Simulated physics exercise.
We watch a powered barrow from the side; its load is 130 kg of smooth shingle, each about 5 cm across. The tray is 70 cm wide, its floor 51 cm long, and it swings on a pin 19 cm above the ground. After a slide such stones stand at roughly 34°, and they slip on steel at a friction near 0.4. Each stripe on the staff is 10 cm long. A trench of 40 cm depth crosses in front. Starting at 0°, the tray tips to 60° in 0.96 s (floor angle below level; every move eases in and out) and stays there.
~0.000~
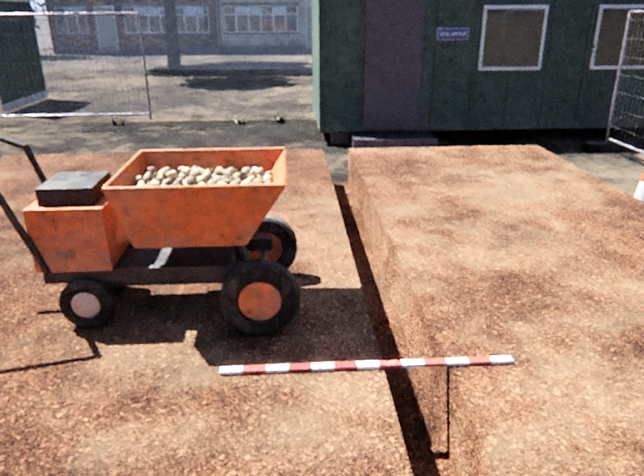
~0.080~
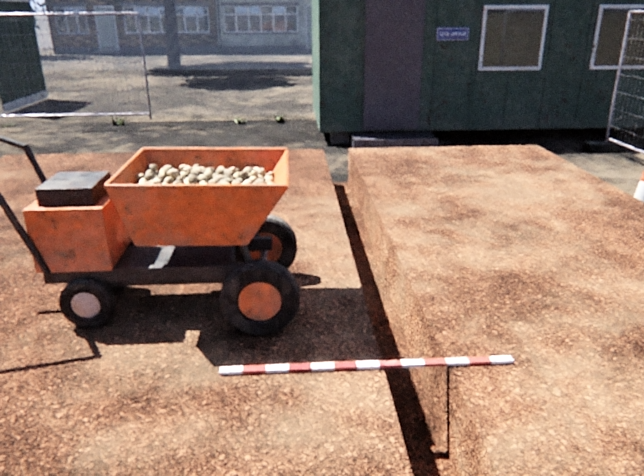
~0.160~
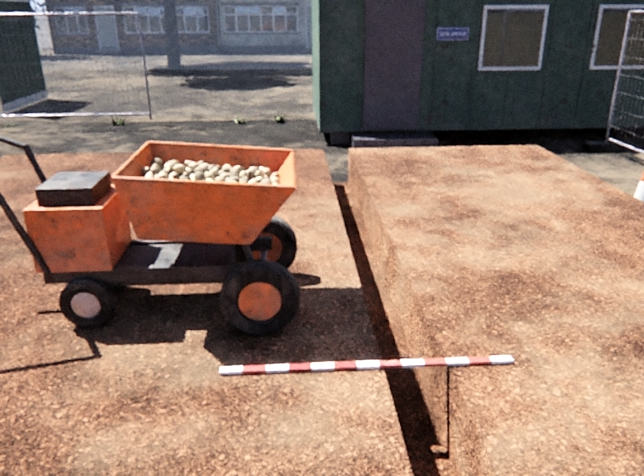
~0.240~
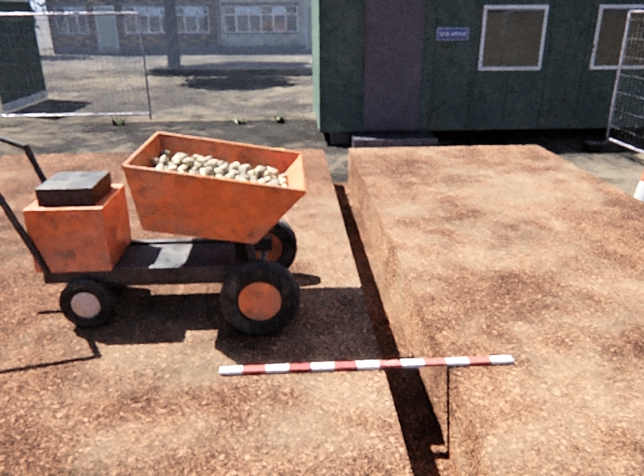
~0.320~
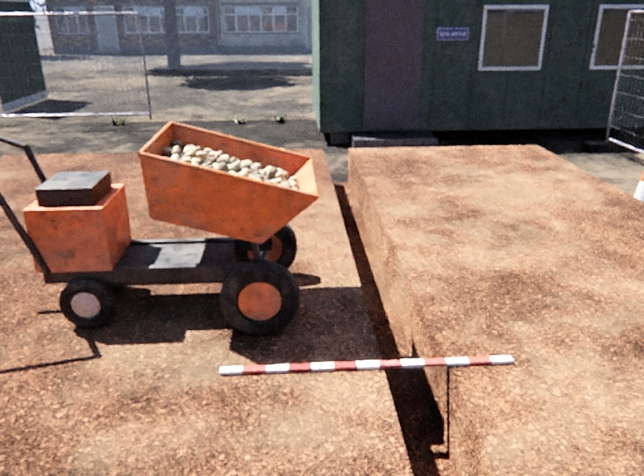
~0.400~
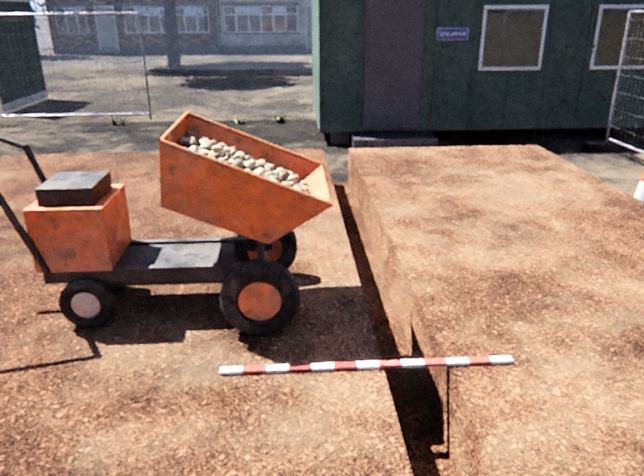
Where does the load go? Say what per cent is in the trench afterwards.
Roughly 46 per cent ends in the trench.
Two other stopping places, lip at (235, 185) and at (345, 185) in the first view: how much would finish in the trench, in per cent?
About 50 and 10 per cent.
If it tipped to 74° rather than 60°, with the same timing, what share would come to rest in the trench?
It would be near 65 per cent.
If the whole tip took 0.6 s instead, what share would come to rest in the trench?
In that case some 35 per cent.
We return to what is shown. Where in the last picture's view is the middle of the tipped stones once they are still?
Around (401, 347).
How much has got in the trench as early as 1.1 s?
About 15 per cent by then.
After 0.7 s the floor is at 51°; 100 % in the tray; the foremost stones are at (353, 226).
After 1.1 s the floor is at 60°; 85 % in the tray, 14 % in the trench, 1 % past the trench; the foremost stones are at (428, 290).
After 1.4 s the floor is at 60°; 54 % in the tray, 25 % in the trench, 21 % past the trench; the foremost stones are at (504, 285).
After 3.4 s the floor is at 60°; 32 % in the tray, 46 % in the trench, 22 % past the trench; the foremost stones are at (592, 272).
